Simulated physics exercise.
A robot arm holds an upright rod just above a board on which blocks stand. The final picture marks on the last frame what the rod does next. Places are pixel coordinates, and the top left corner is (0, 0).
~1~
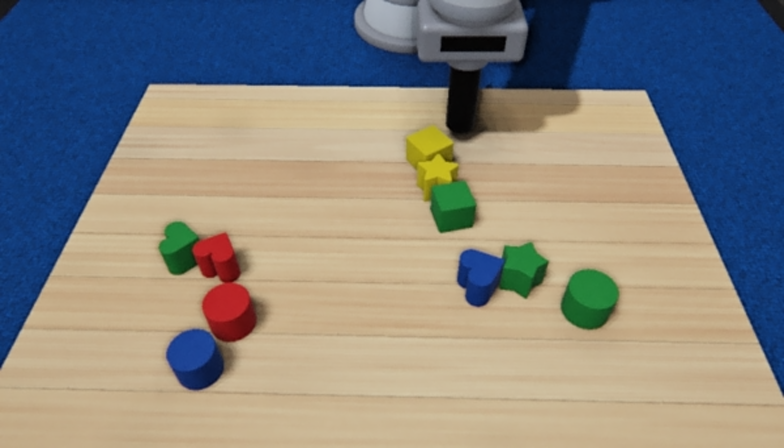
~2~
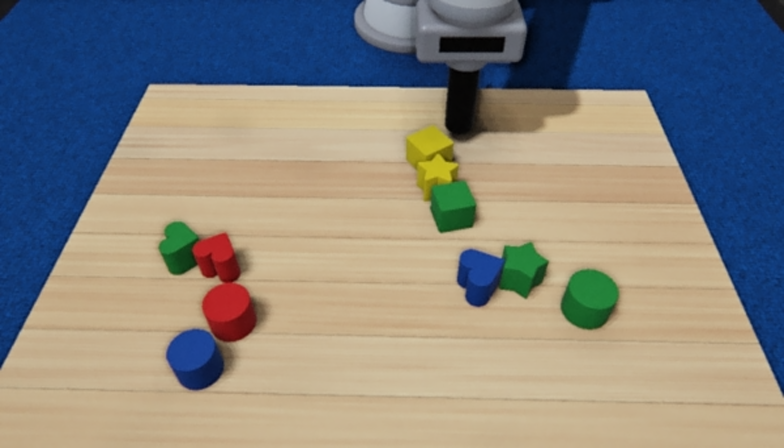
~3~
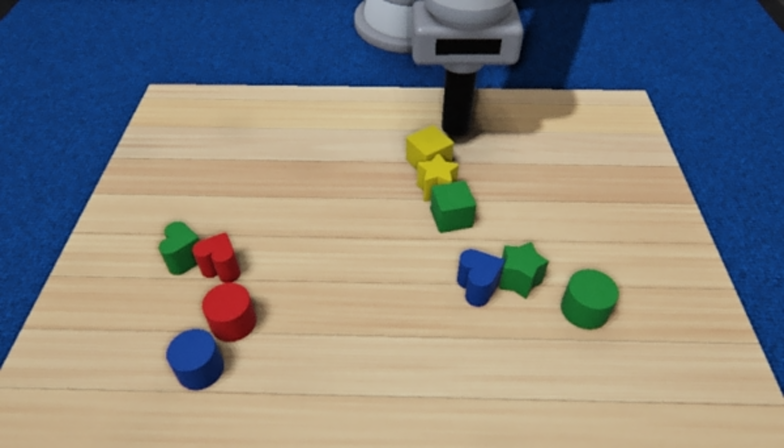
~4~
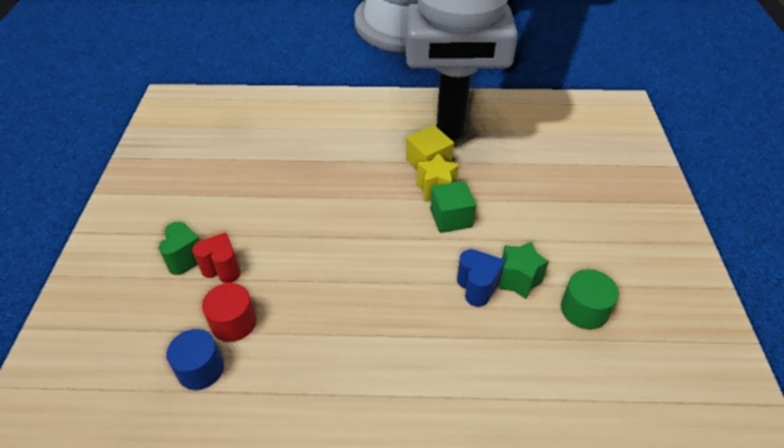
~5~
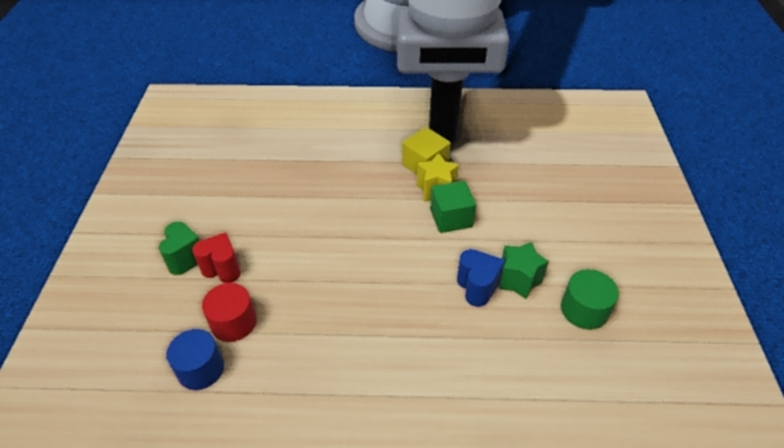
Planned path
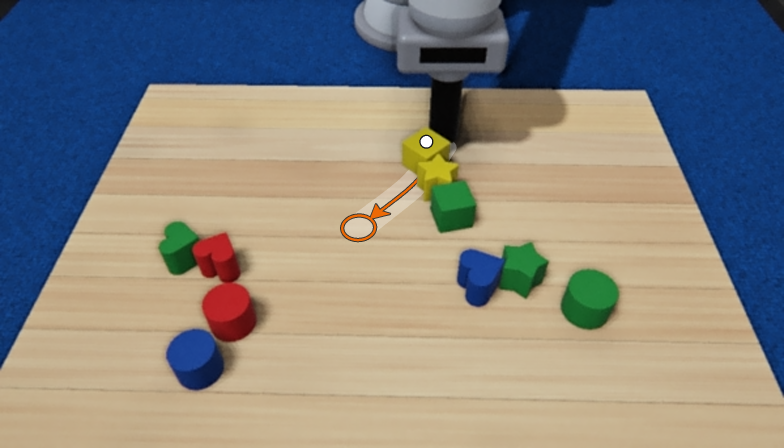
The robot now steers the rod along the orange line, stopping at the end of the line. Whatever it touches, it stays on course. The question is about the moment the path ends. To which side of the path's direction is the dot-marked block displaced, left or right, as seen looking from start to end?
It is pushed towards the right-hand side.
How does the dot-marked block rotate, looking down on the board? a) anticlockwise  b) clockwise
Choice b: Clockwise.
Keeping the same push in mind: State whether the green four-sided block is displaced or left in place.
Displaced.
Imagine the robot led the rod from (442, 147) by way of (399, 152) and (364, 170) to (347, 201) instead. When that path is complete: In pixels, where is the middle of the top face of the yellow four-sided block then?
It is going to be at (410, 151).
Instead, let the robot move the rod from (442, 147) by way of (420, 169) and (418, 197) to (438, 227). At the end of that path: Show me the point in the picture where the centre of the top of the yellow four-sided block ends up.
About (384, 180).
The drawn path runs from (442, 147) via (410, 188), ending at (359, 228); the dot is on the yellow four-sided block.
What follows on the original path. One third of the way, rod at (423, 164); yellow four-sided block at (396, 166); yellow star block at (437, 176), turned 25° anticlockwise; green four-sided block at (456, 199).
Two thirds of the way, rod at (394, 190); yellow four-sided block at (360, 187), turned 35° clockwise; yellow star block at (421, 195), turned 75° anticlockwise; green four-sided block at (461, 207), turned 35° anticlockwise.
At the end, rod at (358, 216); yellow four-sided block at (321, 201), turned 60° clockwise; yellow star block at (418, 196), turned 85° anticlockwise; green four-sided block at (461, 207), turned 35° anticlockwise.
